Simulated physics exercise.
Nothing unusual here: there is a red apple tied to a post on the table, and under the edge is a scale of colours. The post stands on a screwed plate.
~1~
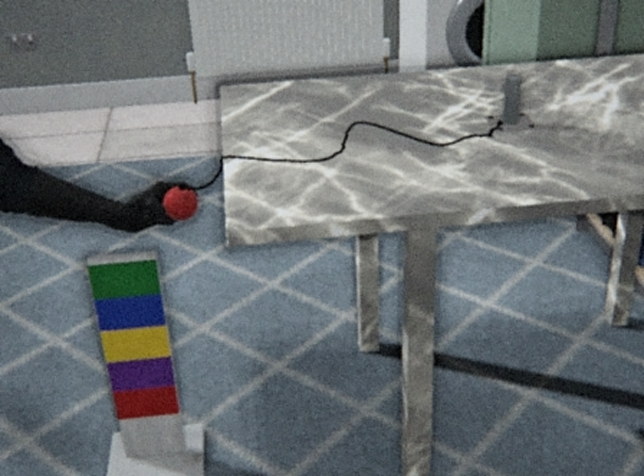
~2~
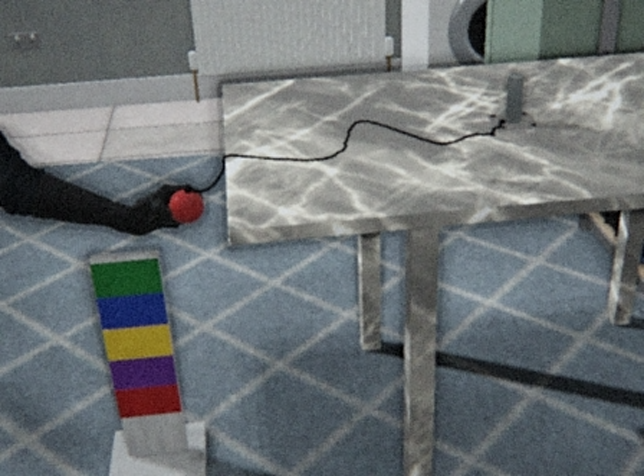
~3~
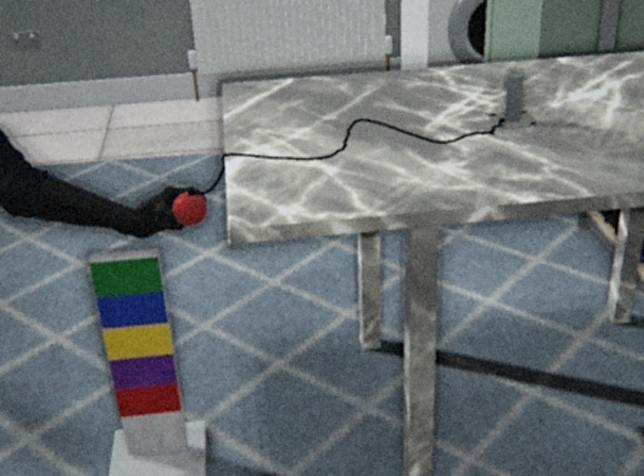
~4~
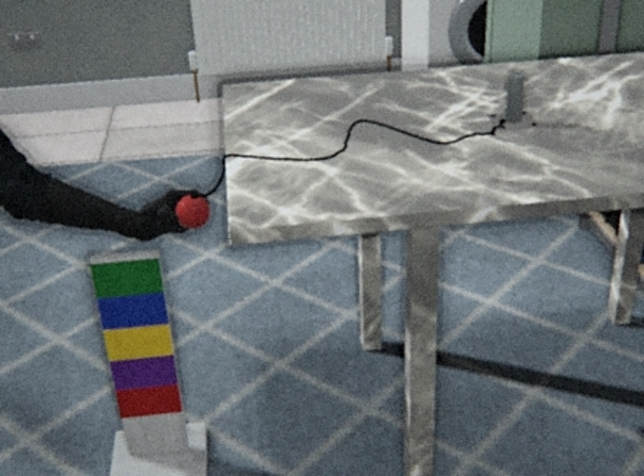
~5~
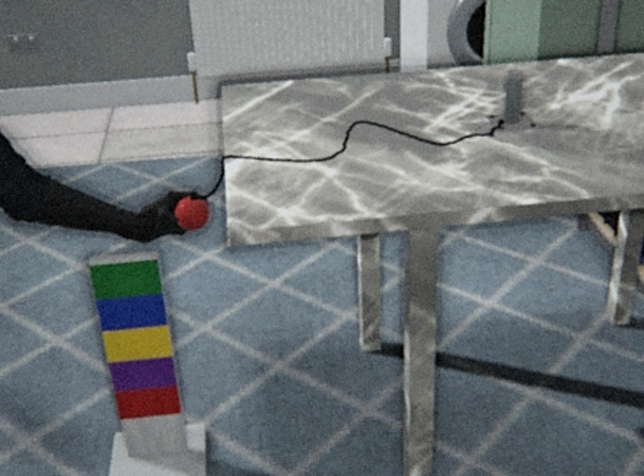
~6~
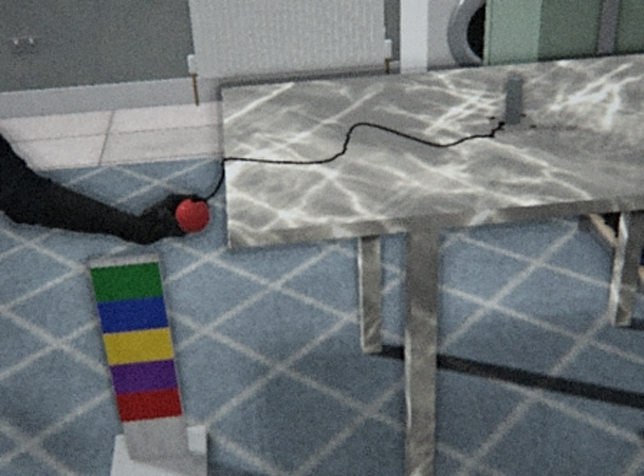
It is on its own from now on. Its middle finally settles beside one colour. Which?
Yellow.
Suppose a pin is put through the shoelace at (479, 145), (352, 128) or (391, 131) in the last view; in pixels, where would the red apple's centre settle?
(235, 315); (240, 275); (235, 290).
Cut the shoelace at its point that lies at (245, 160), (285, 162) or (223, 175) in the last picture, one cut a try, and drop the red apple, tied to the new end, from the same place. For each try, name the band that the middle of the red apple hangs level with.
For the first: Green; for the second: None, it hangs higher; for the third: Blue.
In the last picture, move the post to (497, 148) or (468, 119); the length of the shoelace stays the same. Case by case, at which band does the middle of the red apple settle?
Purple; purple.
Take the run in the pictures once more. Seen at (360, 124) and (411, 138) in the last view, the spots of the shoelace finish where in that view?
First one close to (301, 147), second close to (368, 139).
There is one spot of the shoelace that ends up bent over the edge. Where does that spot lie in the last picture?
Close to (343, 154).
Early on, apple near (216, 338); level with yellow.
Midway, apple near (270, 325); level with yellow.
Near the end, apple near (231, 336); level with yellow.
Finally, apple near (242, 334); level with yellow. The yellow one.
